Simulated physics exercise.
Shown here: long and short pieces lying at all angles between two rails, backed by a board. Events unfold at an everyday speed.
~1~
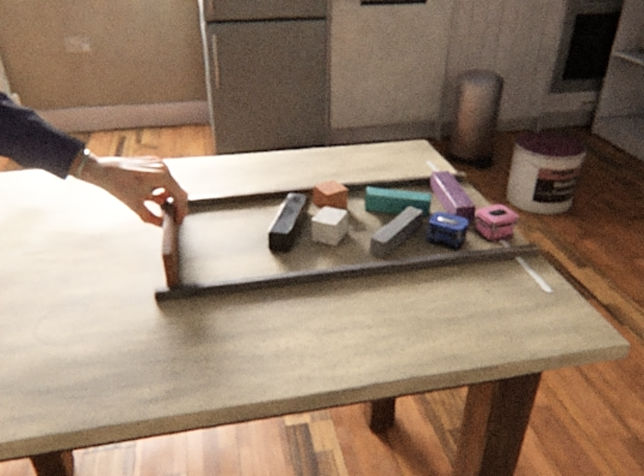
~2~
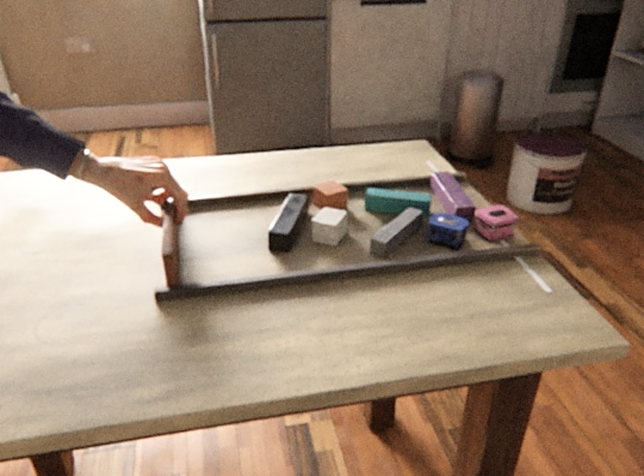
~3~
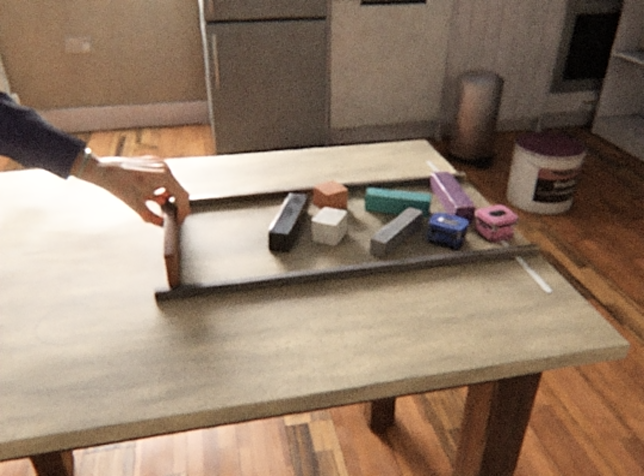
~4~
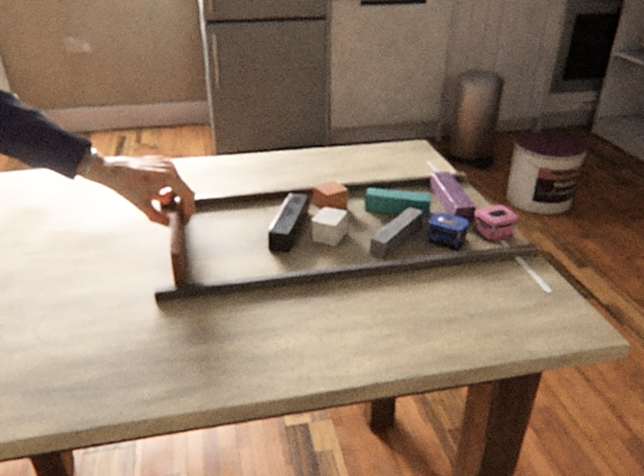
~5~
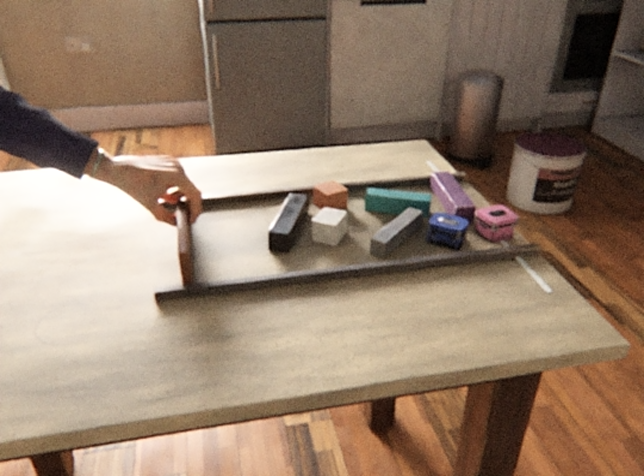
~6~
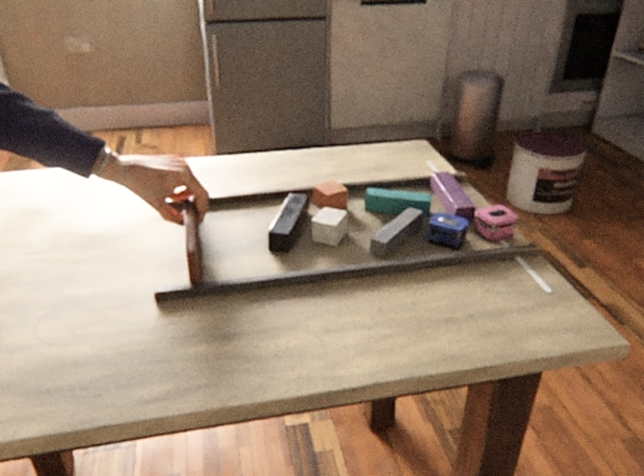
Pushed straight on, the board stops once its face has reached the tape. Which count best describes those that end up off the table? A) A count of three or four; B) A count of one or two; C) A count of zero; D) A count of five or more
D, A count of five or more.
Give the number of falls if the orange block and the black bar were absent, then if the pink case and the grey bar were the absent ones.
First 5, then 3.
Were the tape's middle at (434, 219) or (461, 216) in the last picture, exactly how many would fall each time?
Counts per try: 0; 4.
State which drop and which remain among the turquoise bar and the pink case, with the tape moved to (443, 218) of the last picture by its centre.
Turquoise bar: Is still there, pink case: Is gone.
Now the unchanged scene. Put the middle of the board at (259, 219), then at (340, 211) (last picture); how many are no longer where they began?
The number moved is 0 and then 3.
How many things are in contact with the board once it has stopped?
Result: 2 in all.
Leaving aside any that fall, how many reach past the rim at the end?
Number: 1.
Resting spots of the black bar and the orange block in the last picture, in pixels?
The first near (484, 202), the second near (464, 178).
A little later, none off yet; pink case at rest near (496, 223); purple bar at rest near (452, 196); blue case at rest near (447, 231).
When it is over, the number that fall off is five or more; down, white block, grey bar, turquoise bar, blue case, purple bar and pink case.
